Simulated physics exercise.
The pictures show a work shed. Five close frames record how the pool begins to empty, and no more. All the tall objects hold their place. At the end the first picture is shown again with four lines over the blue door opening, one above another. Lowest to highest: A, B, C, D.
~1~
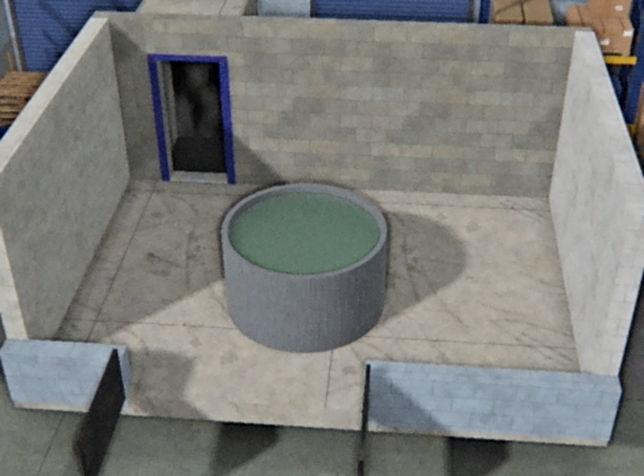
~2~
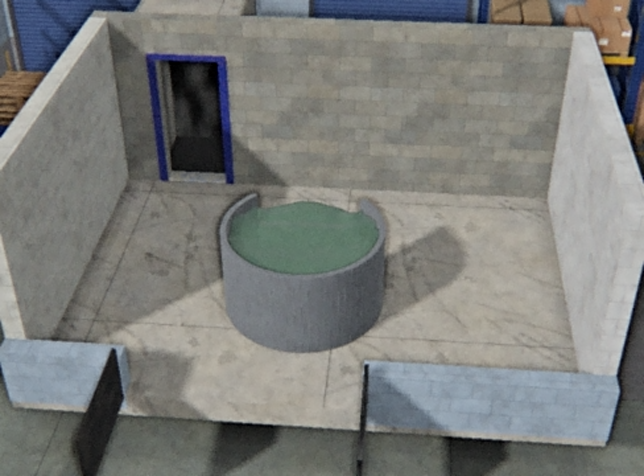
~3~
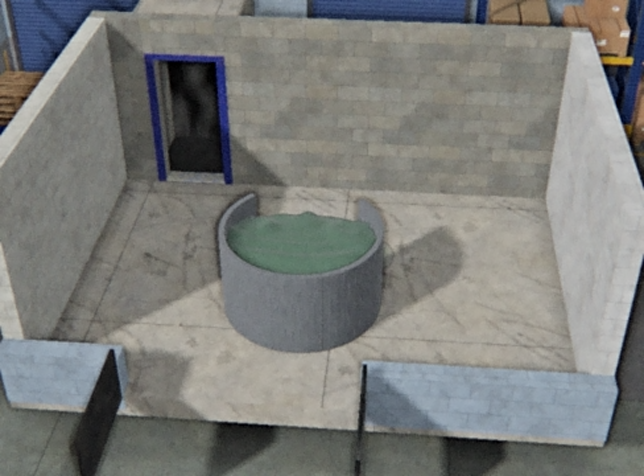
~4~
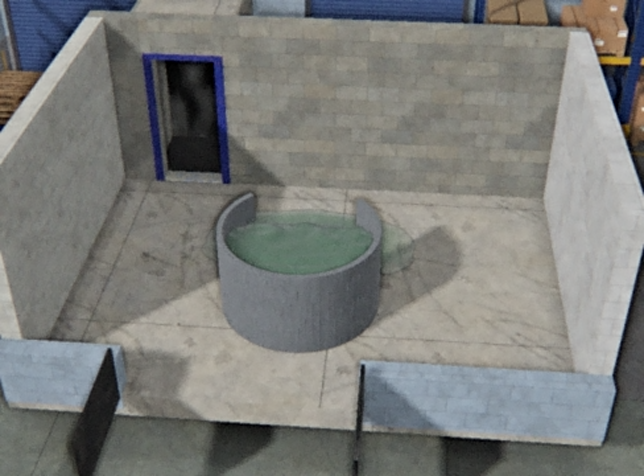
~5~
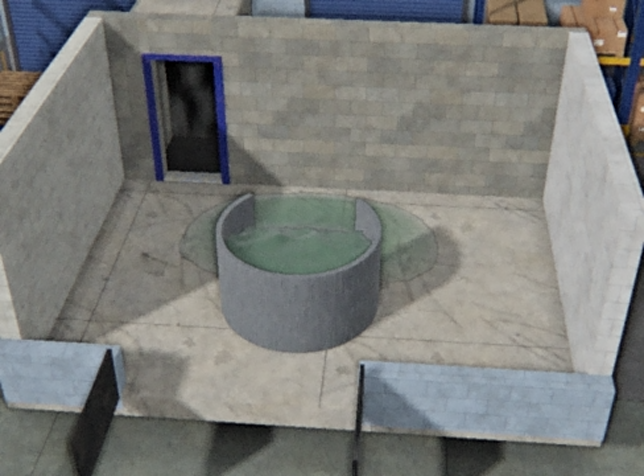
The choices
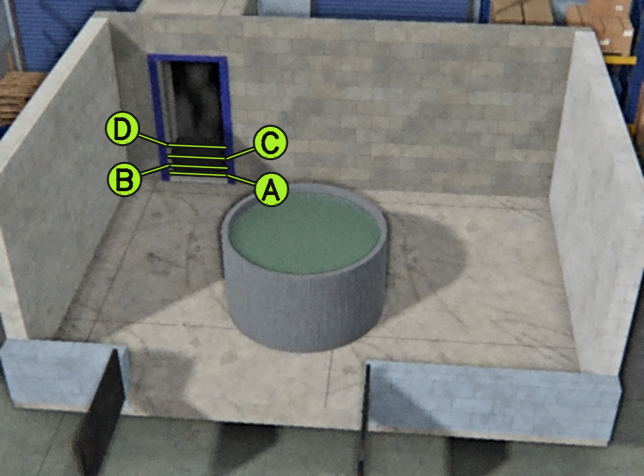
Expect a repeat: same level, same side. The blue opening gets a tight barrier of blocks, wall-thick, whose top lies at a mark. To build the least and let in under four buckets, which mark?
I would pick mark B.
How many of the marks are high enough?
Three.
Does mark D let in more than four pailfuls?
No, not at all.
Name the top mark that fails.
It is A.
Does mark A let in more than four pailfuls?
Yes, it does.
On the marked copy, A at (198, 174); B at (198, 166); C at (197, 157); D at (196, 146); from the bottom up A, B, C, D.
For mark A, about 7 bucketfuls get in.
For mark B, a splash gets over, under a bucket.
For mark C, nothing gets over.
For mark D, nothing gets over.
